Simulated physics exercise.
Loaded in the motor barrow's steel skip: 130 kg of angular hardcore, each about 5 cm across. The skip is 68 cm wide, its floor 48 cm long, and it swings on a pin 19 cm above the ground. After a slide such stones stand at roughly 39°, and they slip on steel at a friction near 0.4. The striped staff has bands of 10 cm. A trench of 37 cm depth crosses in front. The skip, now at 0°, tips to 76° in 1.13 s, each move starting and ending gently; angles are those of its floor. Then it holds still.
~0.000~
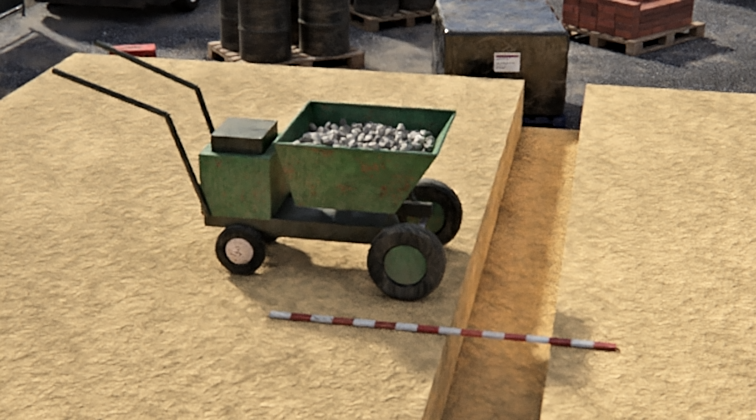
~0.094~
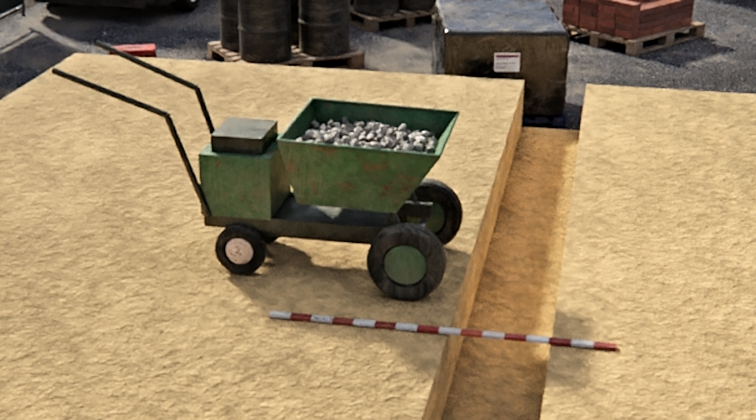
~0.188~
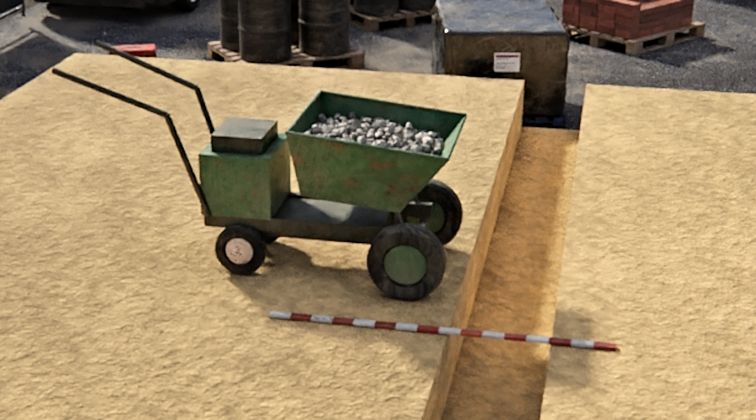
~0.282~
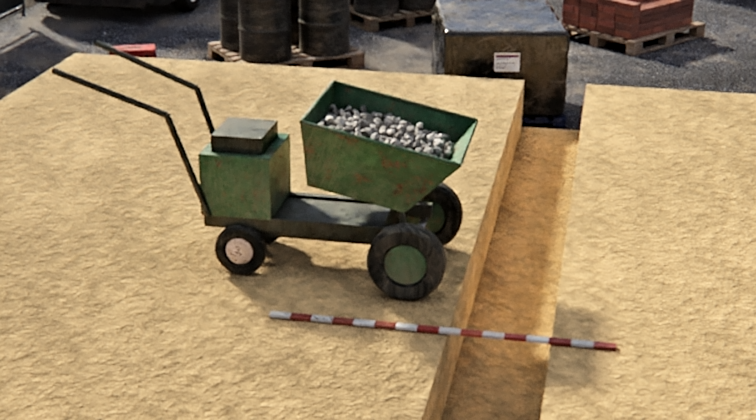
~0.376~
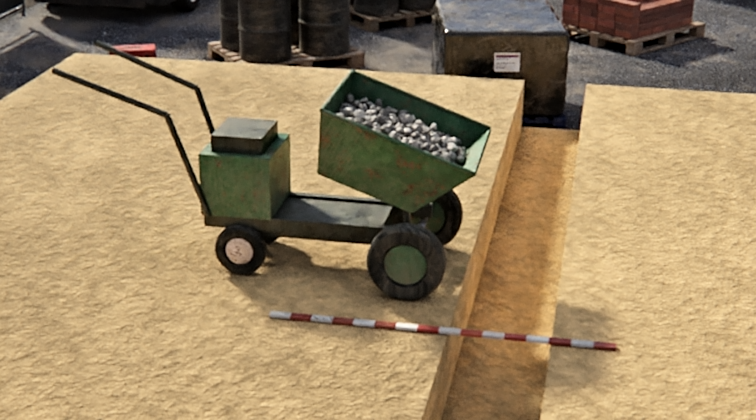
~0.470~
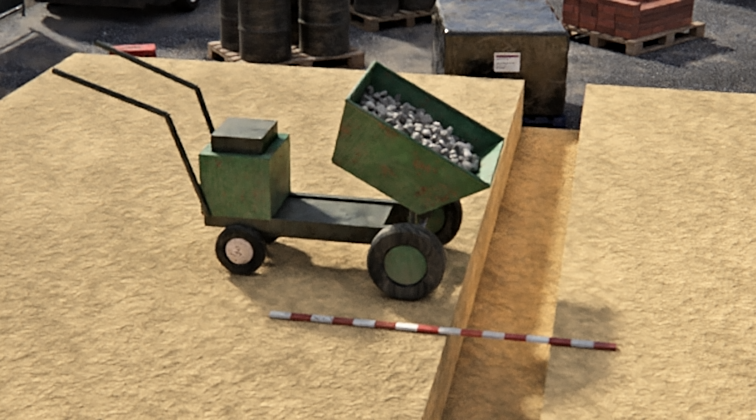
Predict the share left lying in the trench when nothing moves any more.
About 56 per cent.
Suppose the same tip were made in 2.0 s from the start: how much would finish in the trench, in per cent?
In that case some 60 per cent.
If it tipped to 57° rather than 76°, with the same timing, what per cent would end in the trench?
Then about 10 per cent.
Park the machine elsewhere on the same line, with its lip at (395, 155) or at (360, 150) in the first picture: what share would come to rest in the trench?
First some 85, then 85 per cent.
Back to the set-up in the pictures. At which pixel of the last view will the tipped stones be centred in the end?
Near (545, 326).
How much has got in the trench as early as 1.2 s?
About 10 per cent by then.
After 0.9 s the floor is at 64°; 100 % in the skip; the foremost stones are at (529, 232).
After 1.2 s the floor is at 76°; 74 % in the skip, 8 % in the trench, 17 % past the trench; the foremost stones are at (610, 301).
After 1.6 s the floor is at 76°; 47 % in the skip, 21 % in the trench, 32 % past the trench; the foremost stones are at (685, 281).
After 3.5 s the floor is at 76°; 14 % in the skip, 56 % in the trench, 31 % past the trench; the foremost stones are at (700, 272).
